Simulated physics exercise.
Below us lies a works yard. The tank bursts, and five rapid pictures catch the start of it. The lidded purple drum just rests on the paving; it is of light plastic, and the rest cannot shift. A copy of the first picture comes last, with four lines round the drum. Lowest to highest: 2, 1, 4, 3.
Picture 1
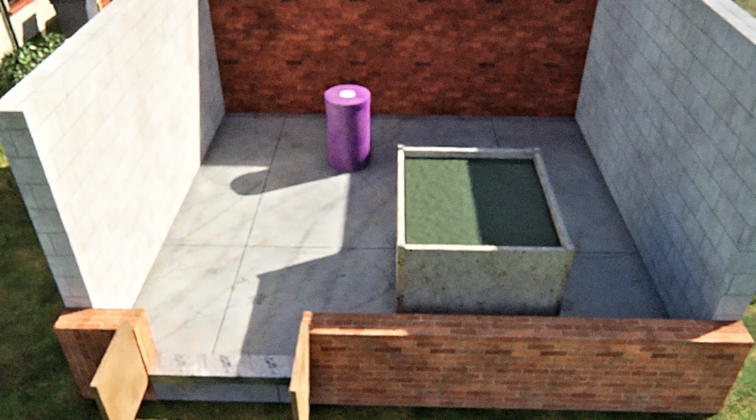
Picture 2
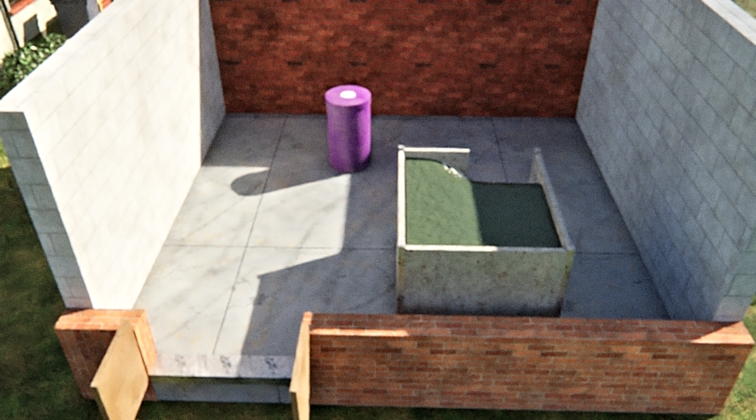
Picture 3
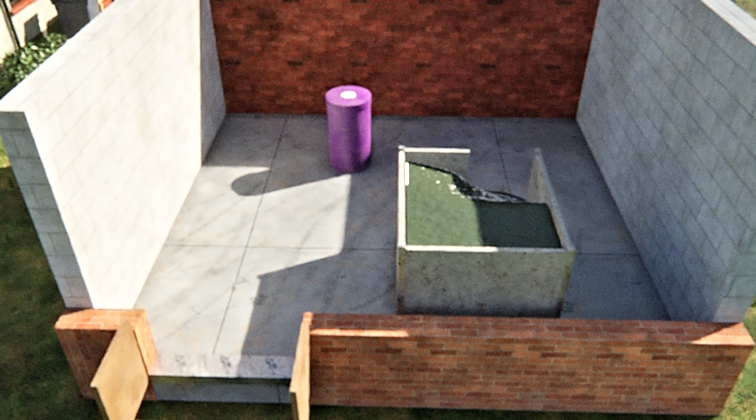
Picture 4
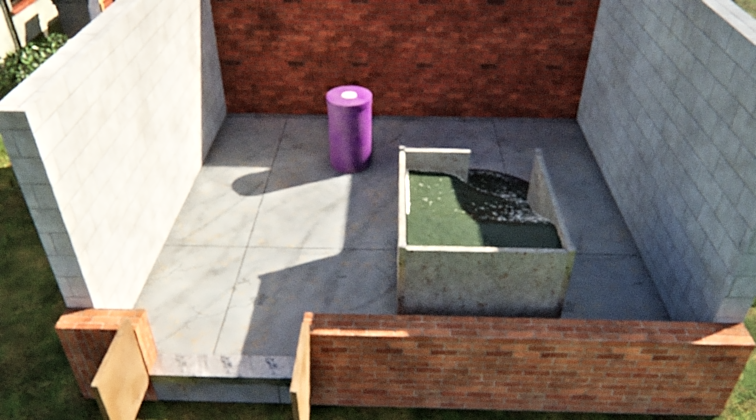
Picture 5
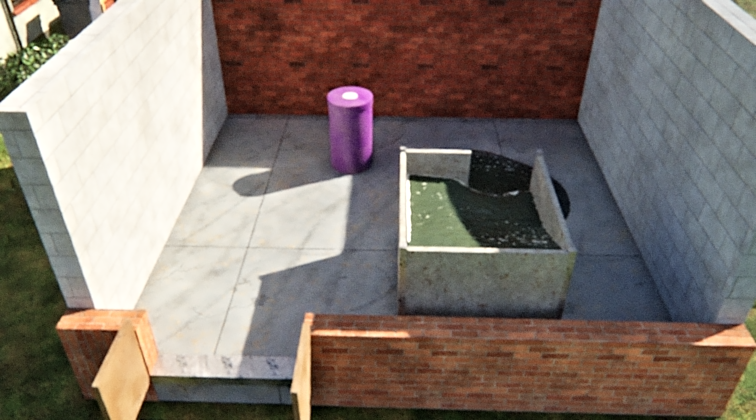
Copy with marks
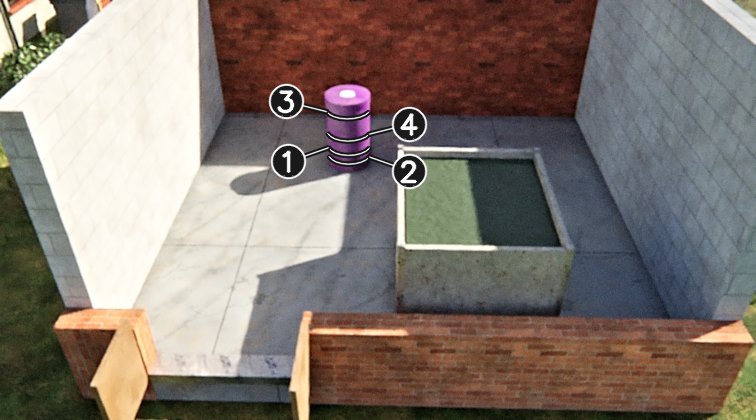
We see a walled yard with a purple drum and a full, open-topped tank; part of the tank's back wall disappears, the dark green water inside surges and sinks, and a dark wet patch spreads over the paving behind.
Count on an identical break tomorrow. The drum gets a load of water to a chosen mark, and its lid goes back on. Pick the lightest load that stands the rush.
Choose 2.
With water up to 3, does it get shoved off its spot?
No, not at all.
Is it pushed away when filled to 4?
No, that is safe.
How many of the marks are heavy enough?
All of them.
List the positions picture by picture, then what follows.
Lid of the purple drum at (347, 95); tank full, its middle at (475, 201); open gate at (225, 315), in the first picture.
Water covers 2 % of the ground, mostly out of sight from here, in the second picture.
Water covers 4 % of the ground, mostly out of sight from here, in the third picture.
Water covers 8 % of the ground, mostly out of sight from here, in the fourth picture.
Lid of the purple drum at (350, 96); 12 % of the ground wet, in view closest to the drum at (456, 156), in the fifth picture.
On the marked copy, 1 at (348, 155); 2 at (348, 164); 3 at (346, 118); 4 at (347, 141); from the bottom up 2, 1, 4, 3.
With 1, it does not move.
With 2, it does not move.
With 3, it does not move.
With 4, it does not move.
